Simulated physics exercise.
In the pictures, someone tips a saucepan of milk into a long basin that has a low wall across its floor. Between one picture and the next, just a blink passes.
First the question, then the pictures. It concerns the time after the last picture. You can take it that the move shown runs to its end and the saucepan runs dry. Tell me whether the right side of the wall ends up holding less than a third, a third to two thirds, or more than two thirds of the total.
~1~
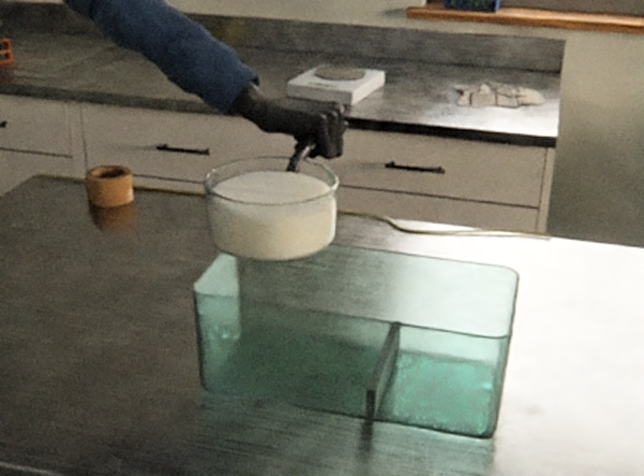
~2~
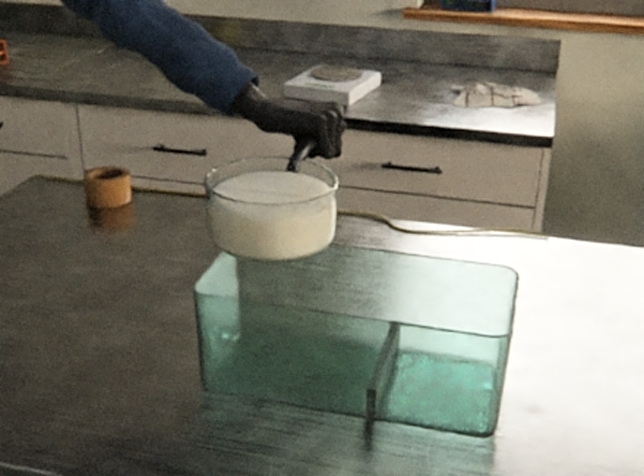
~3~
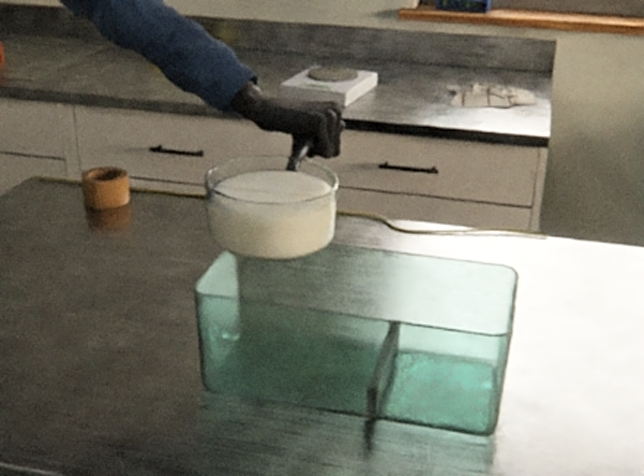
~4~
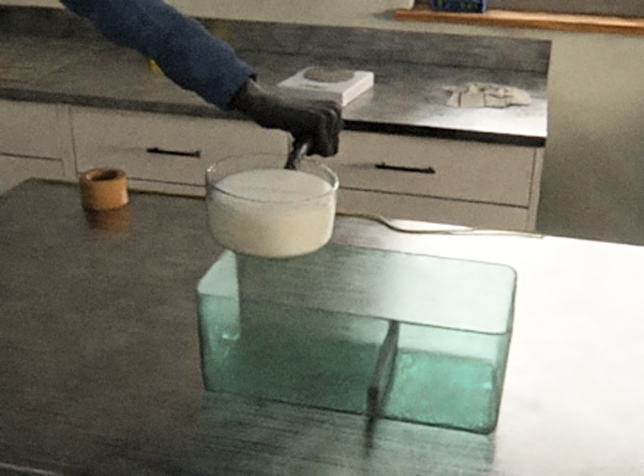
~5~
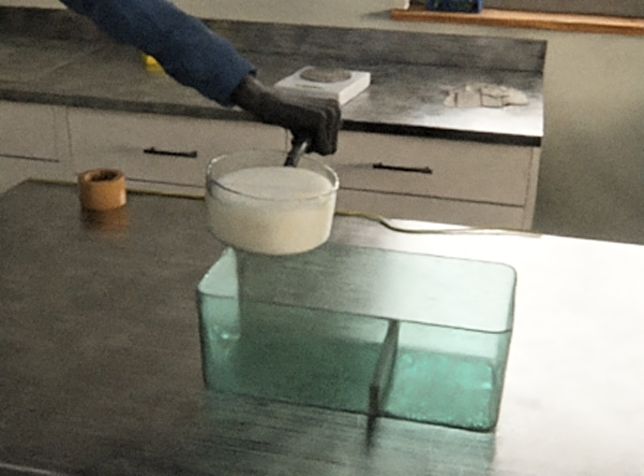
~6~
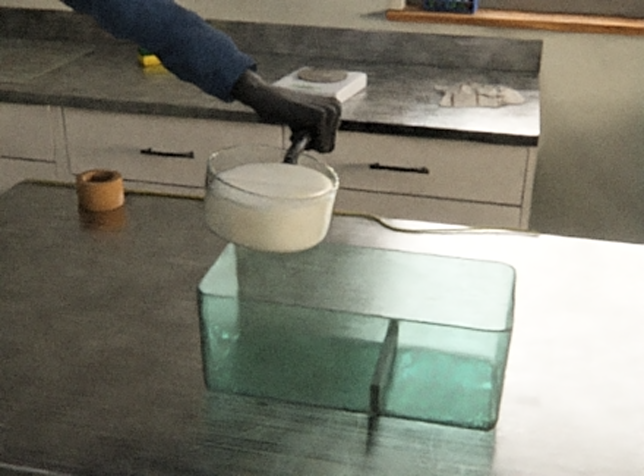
I reckon what ends right of the wall tops two thirds.
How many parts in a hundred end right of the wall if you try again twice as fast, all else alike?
Close to 75 per cent.
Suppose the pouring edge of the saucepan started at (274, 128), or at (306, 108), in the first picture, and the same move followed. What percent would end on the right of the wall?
In order, some 35 and 80 percent.
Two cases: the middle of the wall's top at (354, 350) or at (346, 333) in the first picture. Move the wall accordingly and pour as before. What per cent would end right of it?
Try 1: Some 95 %; try 2: 95 %.
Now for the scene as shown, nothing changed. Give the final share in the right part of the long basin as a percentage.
Roughly 90 percent of it.
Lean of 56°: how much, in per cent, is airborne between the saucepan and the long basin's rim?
Roughly 25 per cent.
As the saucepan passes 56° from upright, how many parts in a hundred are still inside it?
I'd put it at some 65 in a hundred.
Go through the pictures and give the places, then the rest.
In the first frame, it leans 0°; its right rim is at (335, 188); the milk meets the walls at (214, 184) and (334, 199); the long basin's rim runs from (215, 261) to (516, 303); the wall's top is at (385, 354).
In the second frame, it leans 0°; its right rim is at (335, 189); the milk meets the walls at (215, 184) and (334, 198).
In the third frame, it leans 1°; its right rim is at (335, 189); the milk meets the walls at (215, 184) and (334, 197).
In the fourth frame, it leans 3°; its right rim is at (335, 188); the milk meets the walls at (215, 183) and (334, 195).
In the fifth frame, it leans 6°; its right rim is at (335, 188); the milk meets the walls at (215, 179) and (334, 193).
In the sixth frame, it leans 9°; its right rim is at (335, 188); the milk meets the walls at (214, 177) and (334, 190).
A moment on, the saucepan is tipped part way and 64 per cent is still to pour, 4 is left of the wall and 5 right of it.
Next, the saucepan is tipped on its side and 13 per cent is still to pour, 6 is left of the wall and 68 right of it.
Then the saucepan is tipped right over and 0 per cent is still to pour, 9 is left of the wall and 89 right of it.
Later the saucepan is tipped right over and 0 per cent is still to pour, 9 is left of the wall and 90 right of it.
Finally, 9 per cent lies left of the wall, 90 right of it and 0 outside.
